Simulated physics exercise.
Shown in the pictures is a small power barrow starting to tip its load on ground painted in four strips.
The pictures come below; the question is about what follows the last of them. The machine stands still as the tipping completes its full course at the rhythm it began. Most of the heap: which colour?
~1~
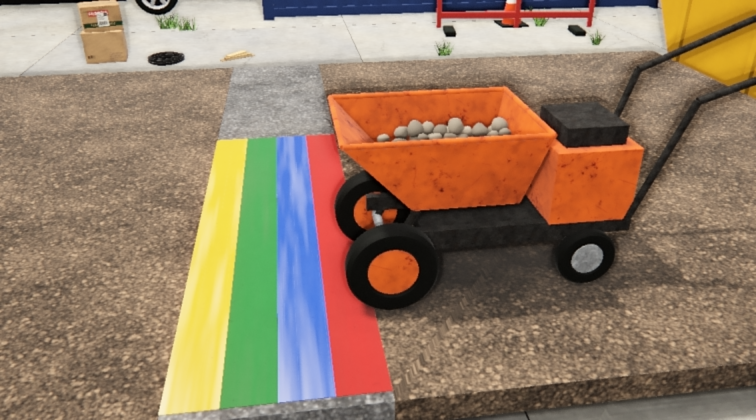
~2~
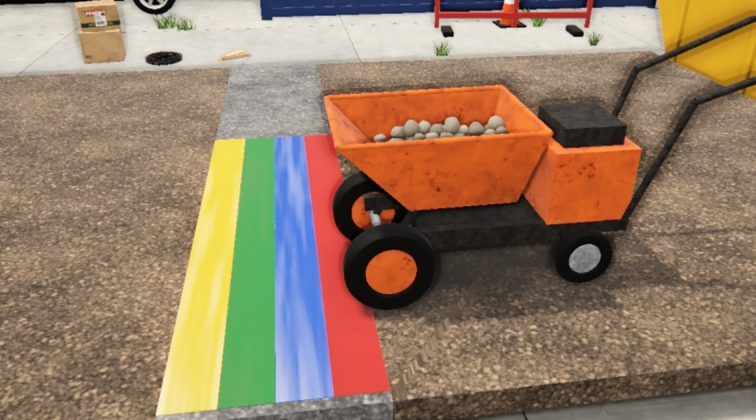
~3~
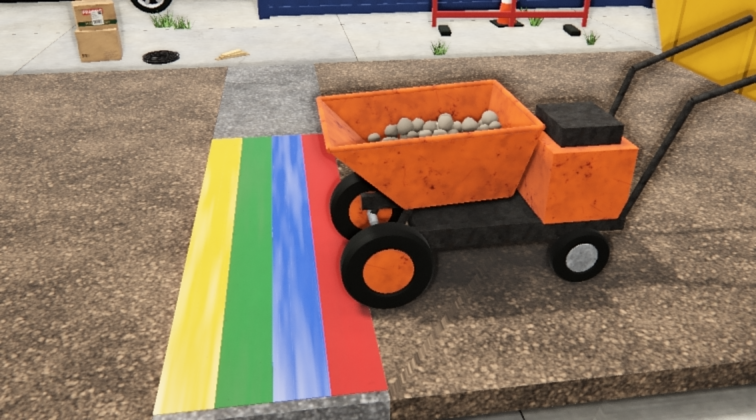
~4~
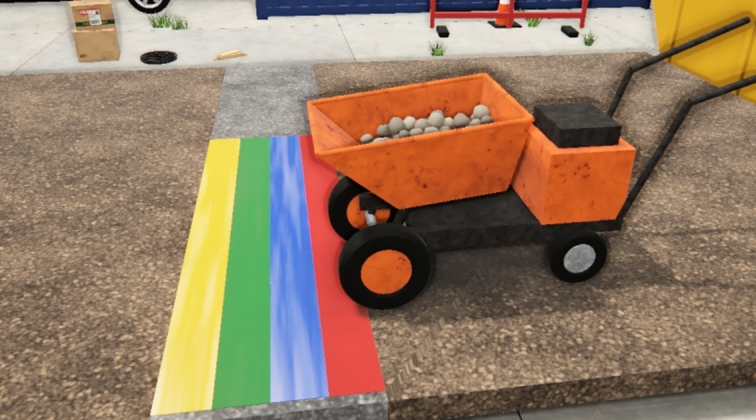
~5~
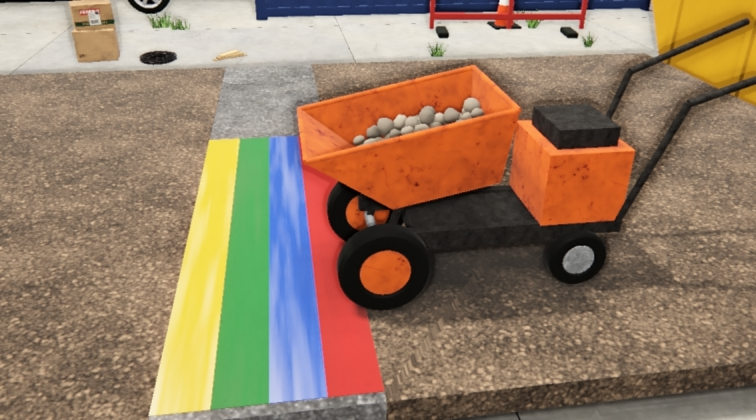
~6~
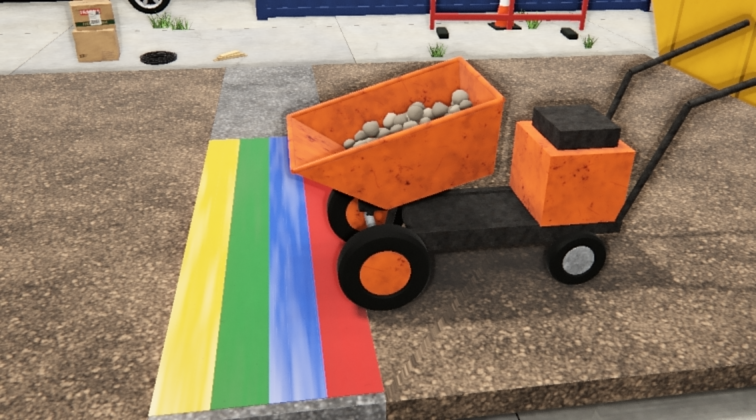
Colour: Yellow.
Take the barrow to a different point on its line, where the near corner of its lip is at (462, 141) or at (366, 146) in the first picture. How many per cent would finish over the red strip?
That works out to 20 per cent for the first position and 0 per cent for the second.
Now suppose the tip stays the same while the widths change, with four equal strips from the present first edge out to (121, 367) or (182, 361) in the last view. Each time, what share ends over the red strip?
About 0 % and 0 %.
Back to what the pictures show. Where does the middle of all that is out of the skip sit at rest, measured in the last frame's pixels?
Somewhere around (189, 280) in the final view.
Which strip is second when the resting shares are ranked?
That would be the green strip.
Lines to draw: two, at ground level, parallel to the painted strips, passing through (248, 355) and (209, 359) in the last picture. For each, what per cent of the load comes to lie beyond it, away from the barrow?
The first comes to 100 per cent, the second to 70 per cent.
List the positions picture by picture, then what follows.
In the first picture, lip of the skip (343, 148), level; top of the load (463, 141), river pebbles; red strip (355, 340); blue strip (304, 345); green strip (251, 350); yellow strip (198, 355).
In the second picture, lip of the skip (339, 149), level; top of the load (460, 140).
In the third picture, lip of the skip (330, 150), tipped barely; top of the load (454, 137).
In the fourth picture, lip of the skip (319, 155), tipped a little; top of the load (446, 133).
In the fifth picture, lip of the skip (306, 162), tipped a little; top of the load (437, 129).
In the sixth picture, lip of the skip (294, 171), tipped clearly; top of the load (451, 120); red strip (347, 341); blue strip (295, 346); green strip (243, 351); yellow strip (189, 355).
Just after the last frame, skip tipped steeply; every one in the skip.
A moment on, skip tipped steeply; roughly two thirds in the skip; about a tenth over the green strip; roughly a quarter over the yellow strip; just a few off the paint.
Further on, skip tipped right over; just a few in the skip; roughly a quarter over the green strip; roughly a third over the yellow strip; roughly a third off the paint.
When it is over, skip tipped right over; not one over the red strip; just a few over the blue strip; roughly a quarter over the green strip; roughly a third over the yellow strip; roughly a third off the paint.
